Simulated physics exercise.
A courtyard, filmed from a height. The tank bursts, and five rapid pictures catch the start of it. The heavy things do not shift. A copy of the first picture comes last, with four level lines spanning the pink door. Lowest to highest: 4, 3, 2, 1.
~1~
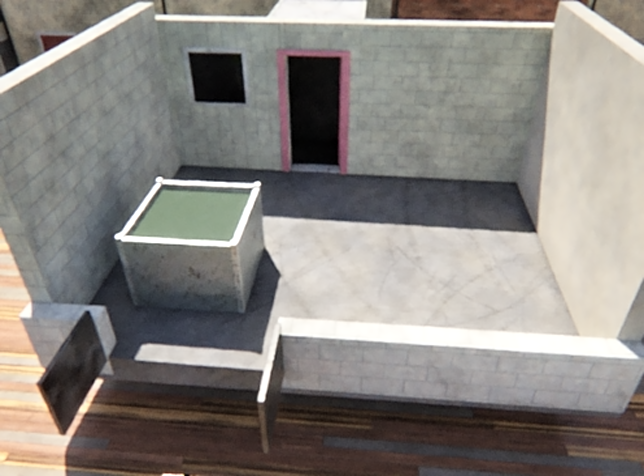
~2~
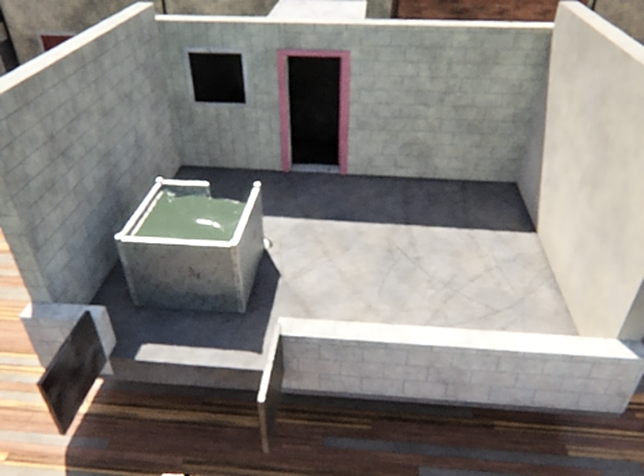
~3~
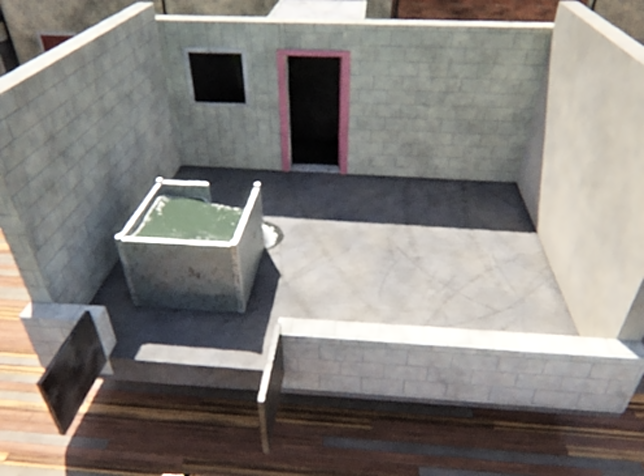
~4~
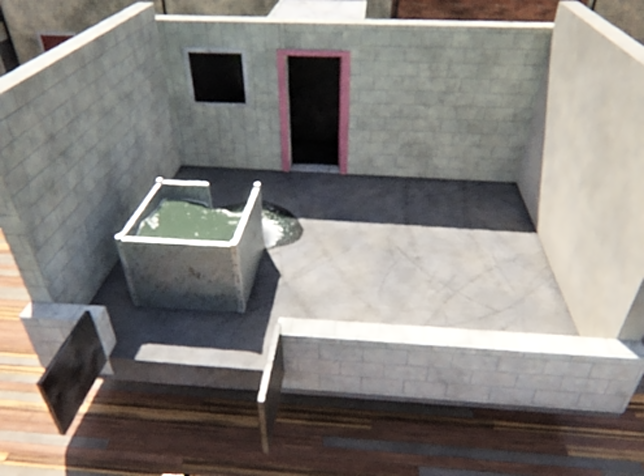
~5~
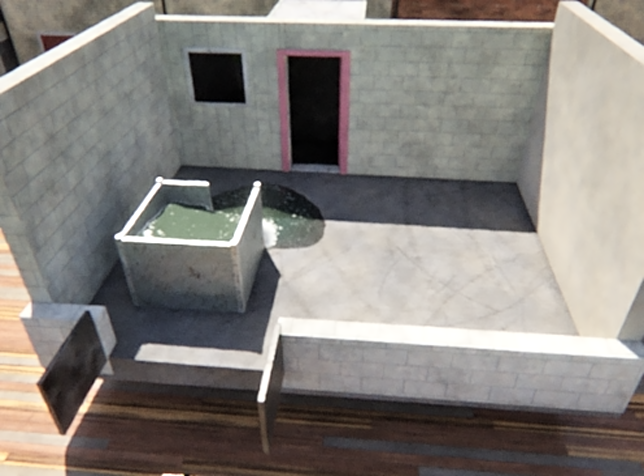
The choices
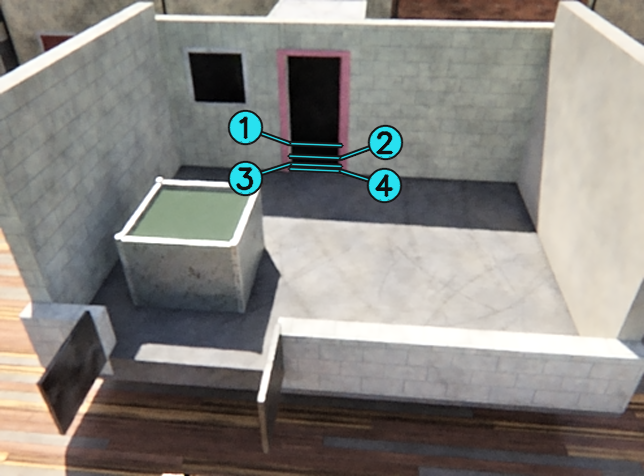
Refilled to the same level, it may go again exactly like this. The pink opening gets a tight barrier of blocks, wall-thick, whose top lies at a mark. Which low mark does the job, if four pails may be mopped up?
Line 2 just does it.
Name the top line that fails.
That would be 3.
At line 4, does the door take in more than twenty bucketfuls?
Yes, it does.
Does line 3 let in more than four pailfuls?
Yes, that goes wrong.
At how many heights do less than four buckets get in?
Two.
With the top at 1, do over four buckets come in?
No, that is safe.
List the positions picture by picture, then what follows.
Water in the tank at rest, its middle at (194, 216); foot of the pink doorway at (315, 172); open gate at (190, 308), in the first picture.
Water covers 1 % of the ground, its front hidden from here, in the second picture.
Water covers 3 % of the ground, its front hidden from here, in the third picture.
Front seen at (294, 227), 6 % of the ground wet, in the fourth picture.
Front seen at (272, 185), 12 % of the ground wet, in the fifth picture.
On the marked copy, 1 at (315, 144); 2 at (315, 157); 3 at (315, 165); 4 at (315, 170); from the bottom up 4, 3, 2, 1.
With 1, nothing gets over.
With 2, a bucket or two gets in.
With 3, about 12 bucketfuls get in.
With 4, dozens of bucketfuls pour in.
